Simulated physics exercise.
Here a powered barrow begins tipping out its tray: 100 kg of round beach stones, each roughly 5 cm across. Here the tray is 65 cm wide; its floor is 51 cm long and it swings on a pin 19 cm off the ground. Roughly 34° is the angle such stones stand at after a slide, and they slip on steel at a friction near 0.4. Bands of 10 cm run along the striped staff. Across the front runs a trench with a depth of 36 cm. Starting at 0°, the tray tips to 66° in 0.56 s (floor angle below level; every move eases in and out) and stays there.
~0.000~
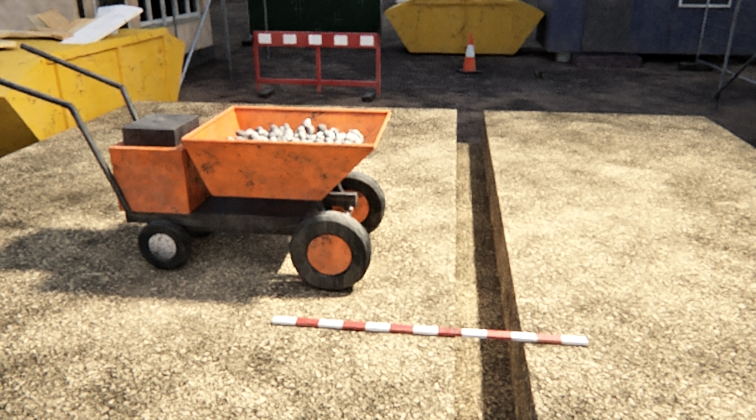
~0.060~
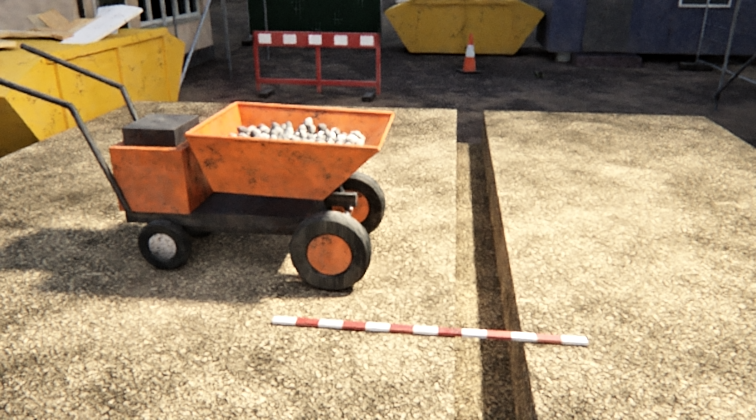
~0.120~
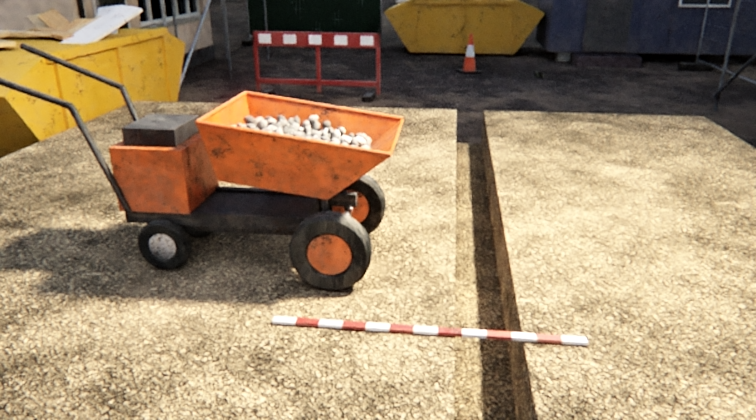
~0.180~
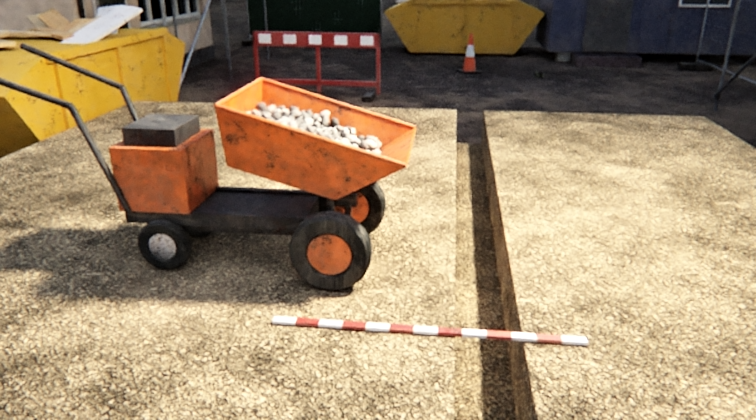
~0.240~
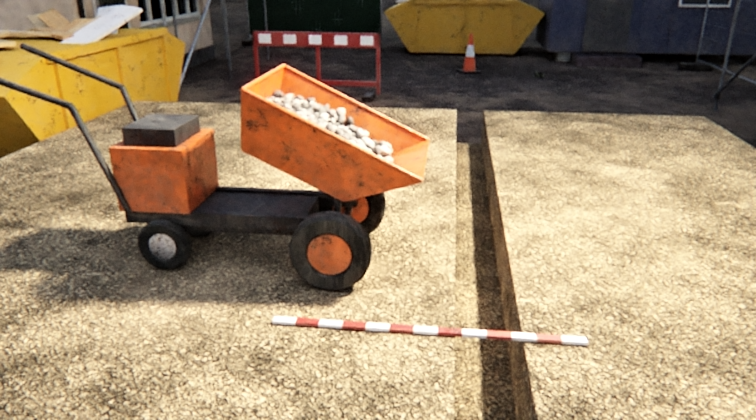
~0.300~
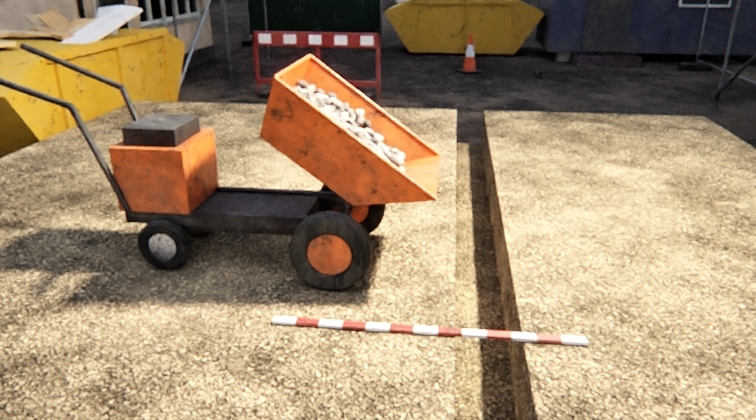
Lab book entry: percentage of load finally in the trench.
Approx. 55 percent.
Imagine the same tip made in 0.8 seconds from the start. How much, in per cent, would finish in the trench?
Roughly 70 per cent would.
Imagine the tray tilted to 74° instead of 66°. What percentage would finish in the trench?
Expect roughly 70 per cent.
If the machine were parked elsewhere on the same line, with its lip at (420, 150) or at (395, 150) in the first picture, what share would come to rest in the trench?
I'd say some 15 per cent and some 35 per cent.
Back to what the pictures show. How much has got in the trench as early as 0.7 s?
Around 20 per cent of it.
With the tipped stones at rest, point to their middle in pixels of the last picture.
Around (503, 309).
After 0.4 s the floor is at 56°; 100 % in the tray; the foremost stones are at (427, 198).
After 0.7 s the floor is at 66°; 81 % in the tray, 19 % in the trench; the foremost stones are at (505, 252).
After 1.0 s the floor is at 66°; 11 % in the tray, 44 % in the trench, 45 % past the trench; the foremost stones are at (657, 264).
After 3.0 s the floor is at 66°; 0 % in the tray, 55 % in the trench, 45 % past the trench; the foremost stones are past the picture's edge.
